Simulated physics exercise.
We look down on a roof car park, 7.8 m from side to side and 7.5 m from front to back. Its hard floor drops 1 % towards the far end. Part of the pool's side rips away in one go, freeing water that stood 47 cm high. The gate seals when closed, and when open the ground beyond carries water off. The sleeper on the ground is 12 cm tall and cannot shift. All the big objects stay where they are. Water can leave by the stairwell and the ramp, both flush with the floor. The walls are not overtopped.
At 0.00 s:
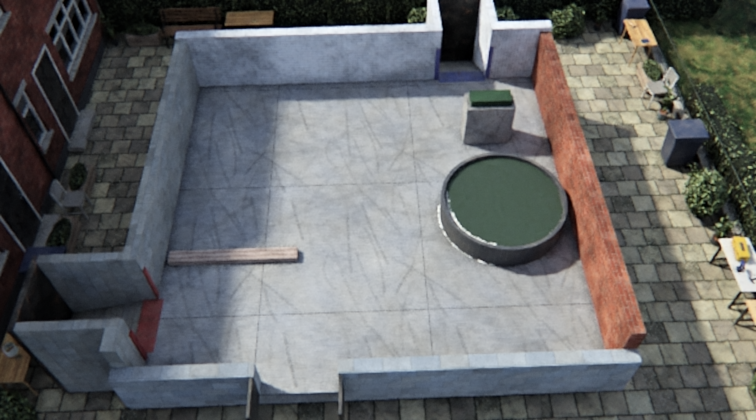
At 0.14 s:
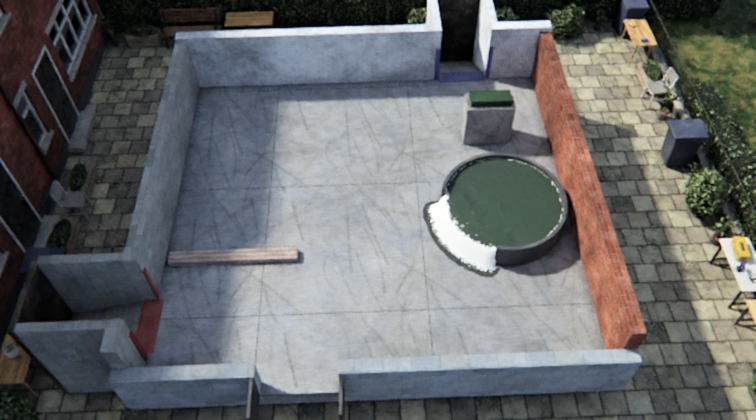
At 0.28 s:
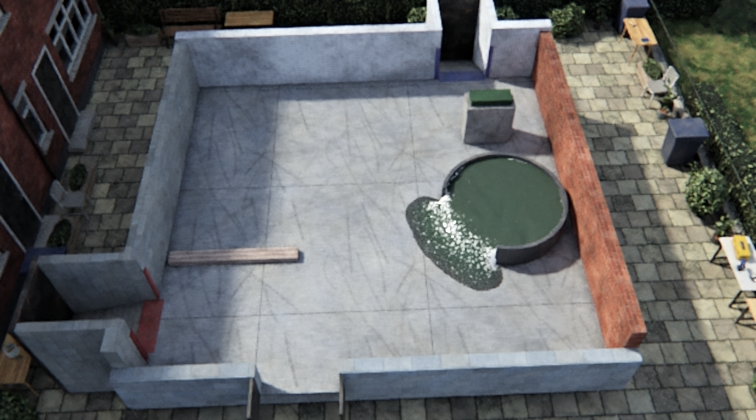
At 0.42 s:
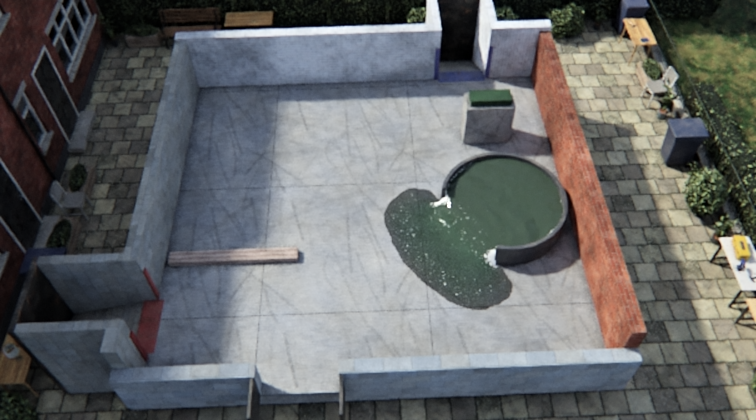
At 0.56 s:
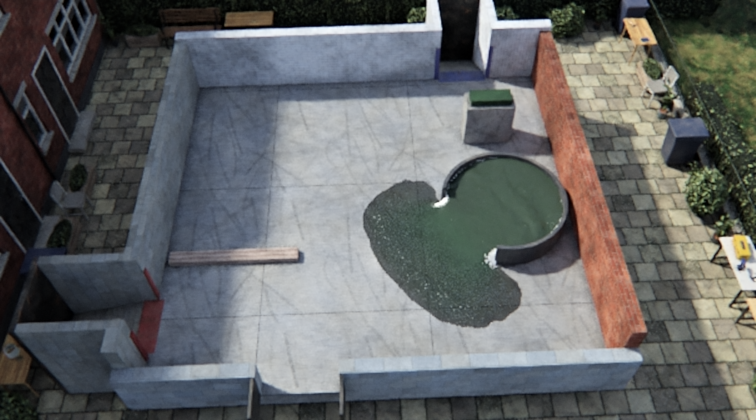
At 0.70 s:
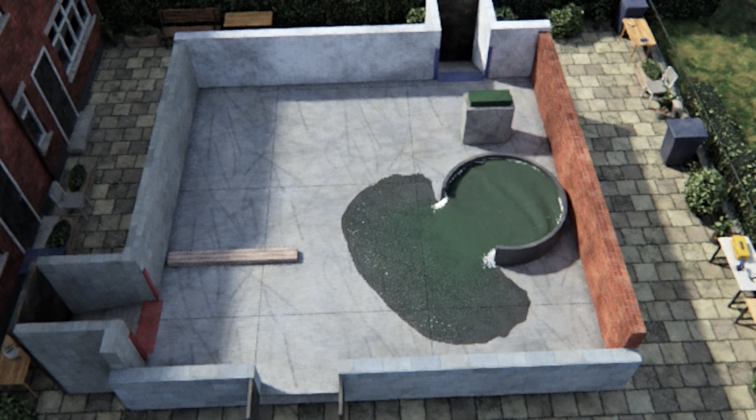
The video shows a round pool of dark green water in a walled, grey-floored yard; its lower left side gives way, and water gushes out, first white and foamy, then spreading across the floor in a widening dark green sheet.
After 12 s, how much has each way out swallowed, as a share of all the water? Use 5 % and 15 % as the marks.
Shares: The gate takes from 5 to 15 %; the flight of stairs down (marked blue) takes under 5 %; the ramp down (marked red) takes over 15 %.
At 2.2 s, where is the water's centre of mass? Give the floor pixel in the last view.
Near (429, 251).
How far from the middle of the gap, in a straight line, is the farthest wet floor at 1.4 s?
About 3.6 m.
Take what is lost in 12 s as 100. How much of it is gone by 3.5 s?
About 15 per cent.
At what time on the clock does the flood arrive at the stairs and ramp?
Arrival: Stairs not in the 12 s, ramp 2.8 s.
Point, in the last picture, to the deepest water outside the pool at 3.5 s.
Near (152, 386).
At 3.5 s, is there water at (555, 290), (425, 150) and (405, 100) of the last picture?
In that order: Not reached, not reached, dry.
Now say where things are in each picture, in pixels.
The first frame shows still water, 47 cm deep, in the pool at (503, 201).
In the second frame, water pours out at (454, 236) and has run 1.0 m, to (494, 272); deepest outside 21 cm, 47 cm at the pool's back.
In the third frame, water pours out at (455, 237) and has run 1.2 m, to (493, 282); deepest outside 21 cm, 47 cm at the pool's back.
In the fourth frame, the front is at (486, 303), 1.5 m from the gap at (454, 237); 2.7 m2 of floor is under water; 47 cm left at the back of the pool.
In the fifth frame, water pours out at (455, 237) and has run 1.8 m, to (479, 321); deepest outside 20 cm, 47 cm at the pool's back.
In the sixth frame, water pours out at (454, 238) and has run 2.1 m, to (347, 218); deepest outside 21 cm, 45 cm at the pool's back.
After 1.4 s water covers 25 % of the floor and is deepest (20 cm) near (452, 249); gone so far, the gate 0 %, the flight of stairs down (marked blue) 0 %, the ramp down (marked red) 0 %.
After 2.2 s water covers 35 % of the floor and is deepest (18 cm) near (300, 255); gone so far, the gate 0 %, the flight of stairs down (marked blue) 0 %, the ramp down (marked red) 0 %.
After 3.5 s water covers 50 % of the floor and is deepest (26 cm) near (152, 386); gone so far, the gate 3 %, the flight of stairs down (marked blue) 0 %, the ramp down (marked red) 1 %.
After 7.0 s water covers 60 % of the floor and is deepest (11 cm) near (174, 267); gone so far, the gate 6 %, the flight of stairs down (marked blue) 0 %, the ramp down (marked red) 14 %.
After 12.0 s water covers 70 % of the floor and is deepest (6 cm) near (198, 94); gone so far, the gate 8 %, the flight of stairs down (marked blue) 0 %, the ramp down (marked red) 22 %.
